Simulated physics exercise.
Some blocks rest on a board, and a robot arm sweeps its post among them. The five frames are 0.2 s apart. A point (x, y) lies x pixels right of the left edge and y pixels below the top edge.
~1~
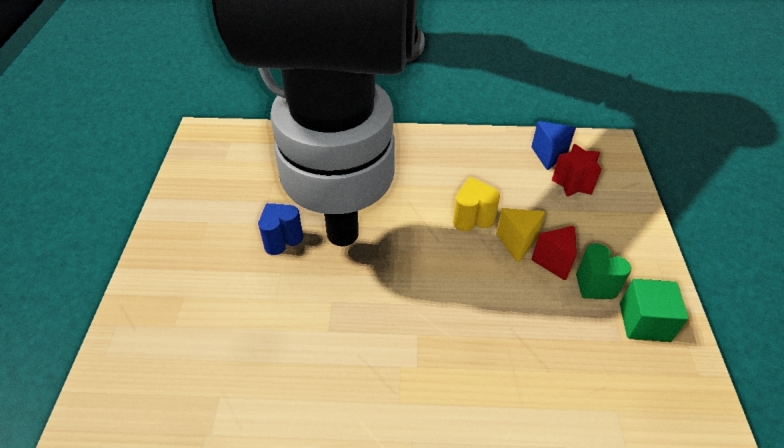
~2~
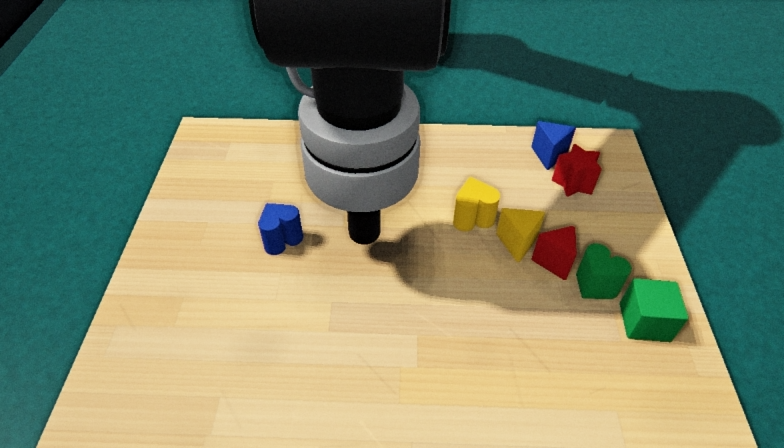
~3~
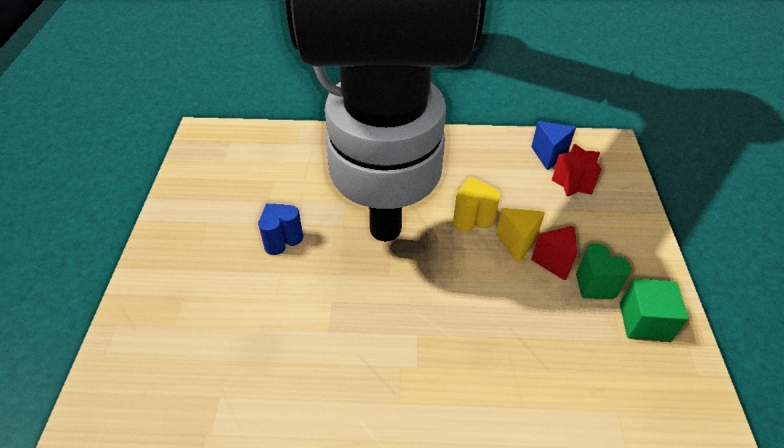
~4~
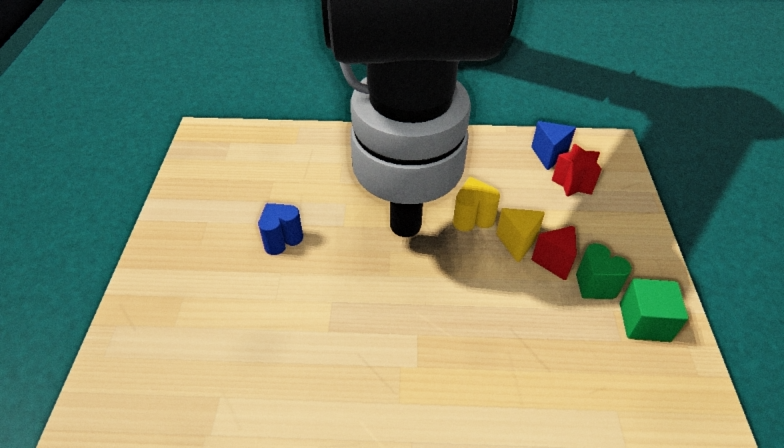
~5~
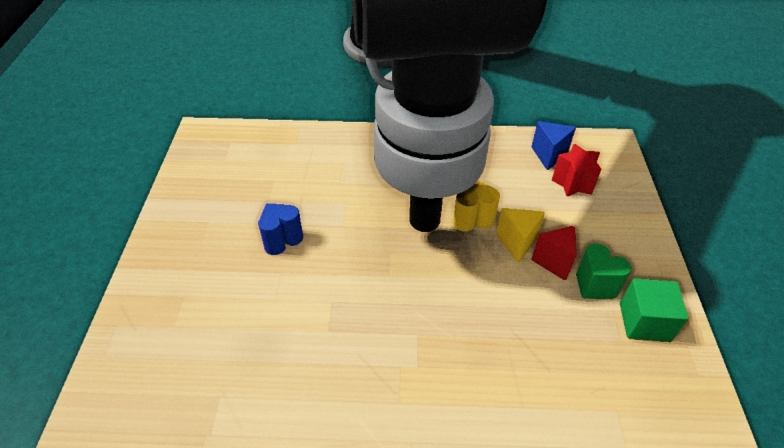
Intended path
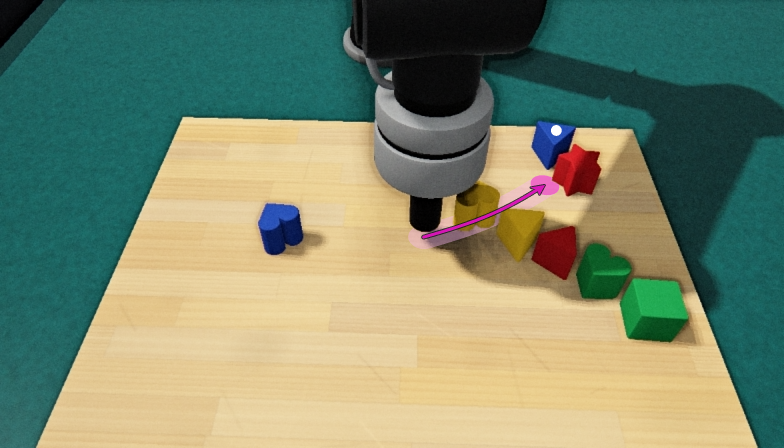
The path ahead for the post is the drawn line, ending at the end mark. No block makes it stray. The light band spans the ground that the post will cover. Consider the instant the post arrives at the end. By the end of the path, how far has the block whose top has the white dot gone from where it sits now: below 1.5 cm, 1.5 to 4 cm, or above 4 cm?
The distance will be 1.5 to 4 cm.
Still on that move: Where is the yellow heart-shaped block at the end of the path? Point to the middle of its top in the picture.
If I read the scene right, the answer is (560, 139).
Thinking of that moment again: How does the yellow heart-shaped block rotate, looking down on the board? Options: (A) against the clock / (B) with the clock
That would be A.
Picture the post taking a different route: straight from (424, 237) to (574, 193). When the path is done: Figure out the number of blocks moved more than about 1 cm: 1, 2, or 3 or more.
The answer will be two.
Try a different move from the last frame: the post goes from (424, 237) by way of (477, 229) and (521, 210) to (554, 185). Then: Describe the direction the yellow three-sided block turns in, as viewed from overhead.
Rotation: Clockwise.
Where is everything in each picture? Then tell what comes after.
In the first picture, post's lower end at (343, 236); yellow heart-shaped block at (477, 193); yellow three-sided block at (524, 218); blue three-sided block at (556, 130); red star block at (582, 157).
In the second picture, post at (365, 234); blocks still.
In the third picture, post at (386, 231); blocks still.
In the fourth picture, post at (406, 227); blocks still.
In the fifth picture, post at (425, 222); yellow heart-shaped block at (477, 193); yellow three-sided block at (524, 218); blue three-sided block at (556, 130); red star block at (582, 157).
Drawn move, from (424, 237) over (470, 223) and (510, 205) to (545, 185); the dot is on the blue three-sided block.
The first path, step by step. One third of the way, post at (474, 207); yellow heart-shaped block at (504, 181).
Two thirds of the way, post at (515, 189); yellow heart-shaped block at (537, 160), turned 35° anticlockwise.
At the end, post at (549, 170); yellow heart-shaped block at (560, 139), turned 65° anticlockwise; yellow three-sided block still; blue three-sided block at (561, 113), turned 15° anticlockwise; red star block at (588, 153), turned 45° clockwise.
